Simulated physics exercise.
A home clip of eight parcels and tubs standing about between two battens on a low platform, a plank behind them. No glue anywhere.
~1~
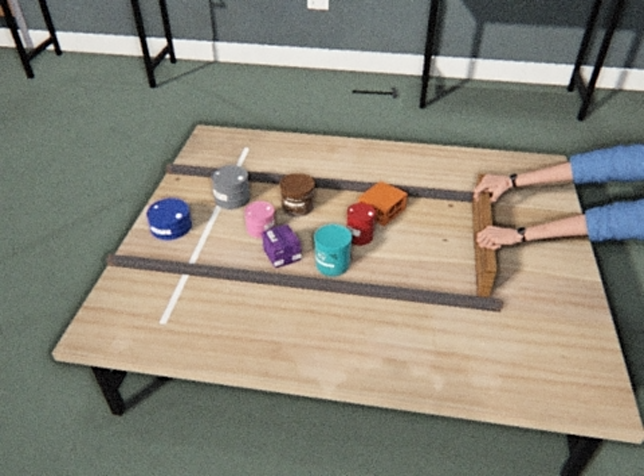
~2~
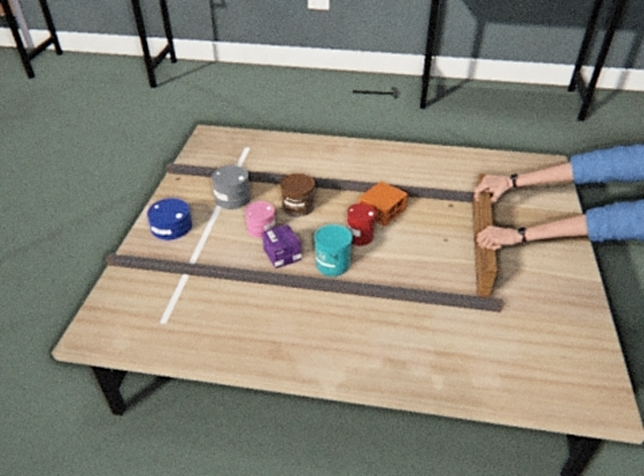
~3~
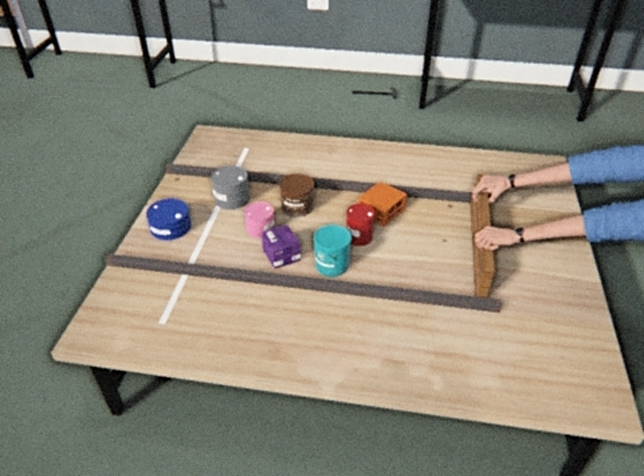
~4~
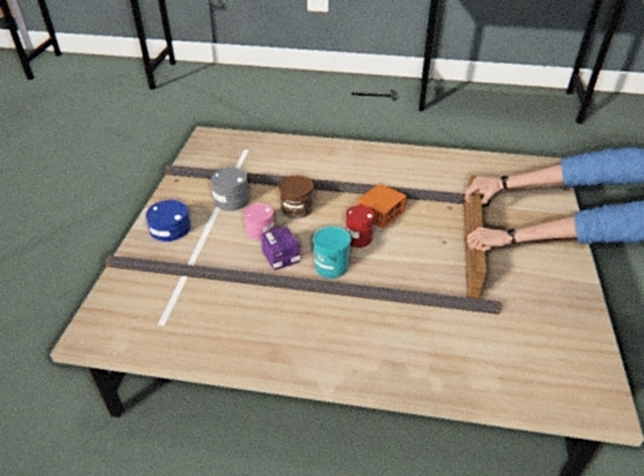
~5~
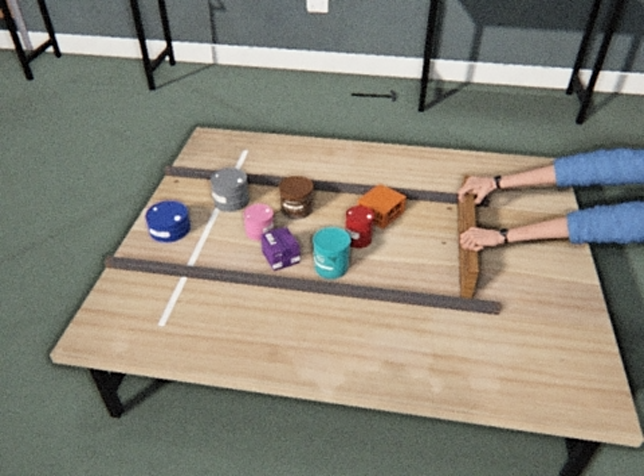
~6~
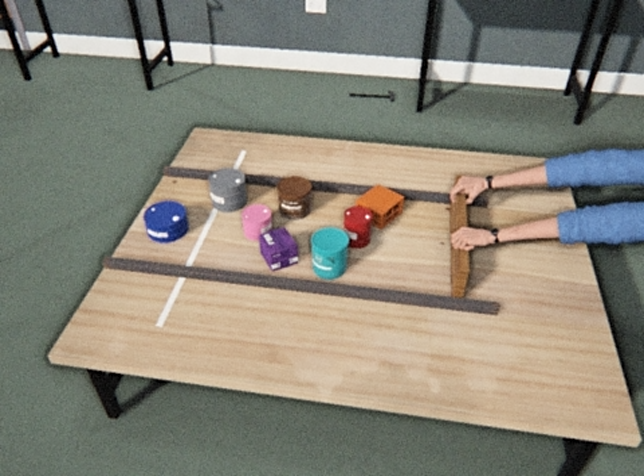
On a low wooden table, two hands slid a plank a short way left between two dark strips toward a group of eight colourful tubs and boxes, which stayed where they were, still untouched.
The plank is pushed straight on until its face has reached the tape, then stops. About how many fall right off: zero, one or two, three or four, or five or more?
Here the number that fall off is one or two.
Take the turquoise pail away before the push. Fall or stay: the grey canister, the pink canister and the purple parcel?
The grey canister comes down; the pink canister stays on; the purple parcel remains up.
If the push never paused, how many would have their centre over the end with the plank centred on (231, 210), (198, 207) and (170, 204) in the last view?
The counts: 0, 2 and 5.
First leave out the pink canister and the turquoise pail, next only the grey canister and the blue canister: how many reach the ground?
It would be 1 and 0.
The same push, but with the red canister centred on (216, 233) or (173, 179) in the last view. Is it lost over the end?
Place by place, it survives; falls.
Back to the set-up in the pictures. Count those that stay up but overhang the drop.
It comes to 1.
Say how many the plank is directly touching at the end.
In contact: 3.
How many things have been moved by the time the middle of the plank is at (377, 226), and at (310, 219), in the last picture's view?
First 1, then 5.
Soon after, none off yet; blue canister at rest near (166, 222); grey canister at rest near (228, 190); pink canister at rest near (257, 223).
Then, none off yet; blue canister at rest near (166, 222); grey canister moved about its own width near (182, 185); pink canister moved well along near (212, 216).
By the end, the number that fall off is one or two; fallen, grey canister.
